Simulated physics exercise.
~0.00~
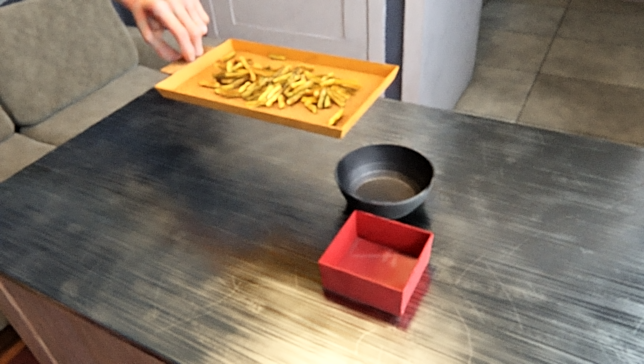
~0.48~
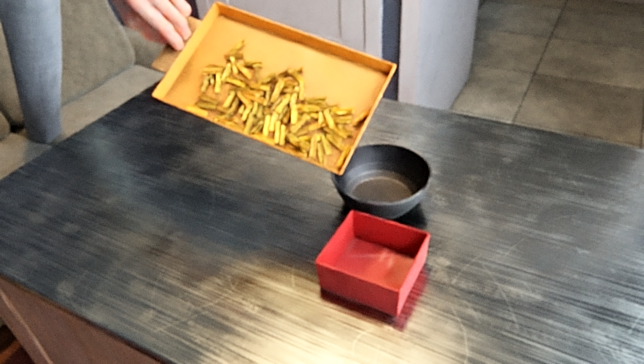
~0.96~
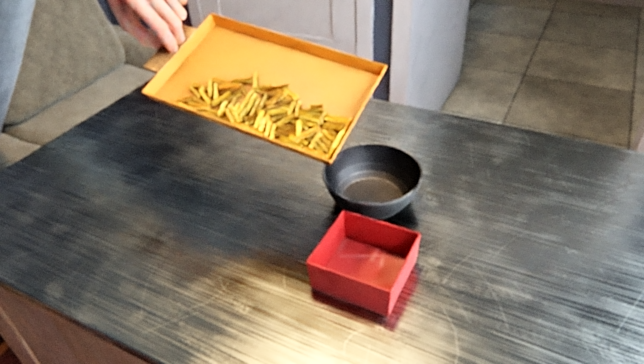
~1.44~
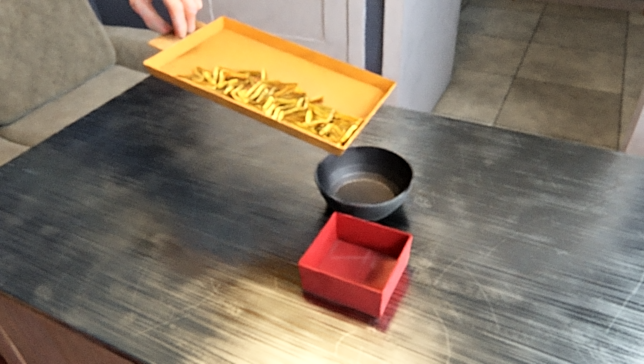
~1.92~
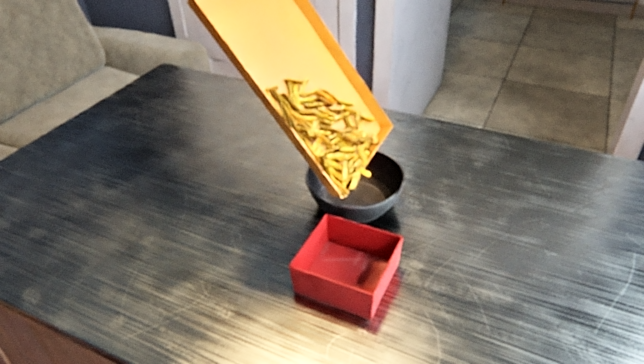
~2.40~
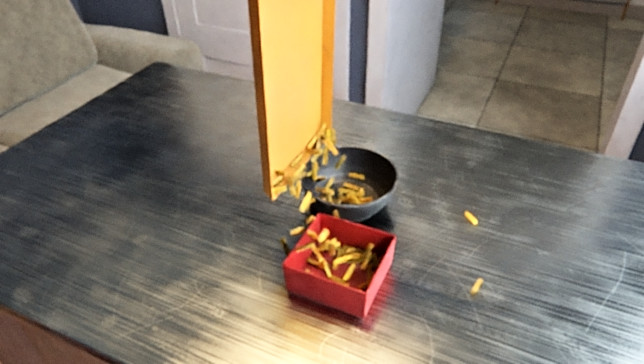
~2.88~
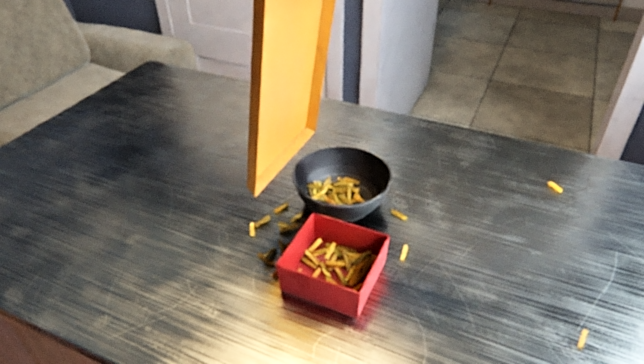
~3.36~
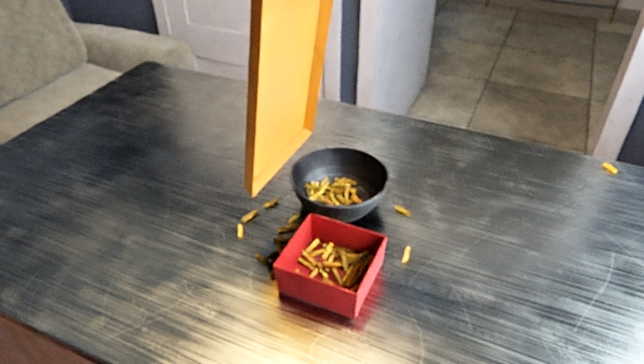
Orange tray held by a hand tilting, levelling, then tipping steeply, spilling dry pasta into a black bowl, red tin and across the table.
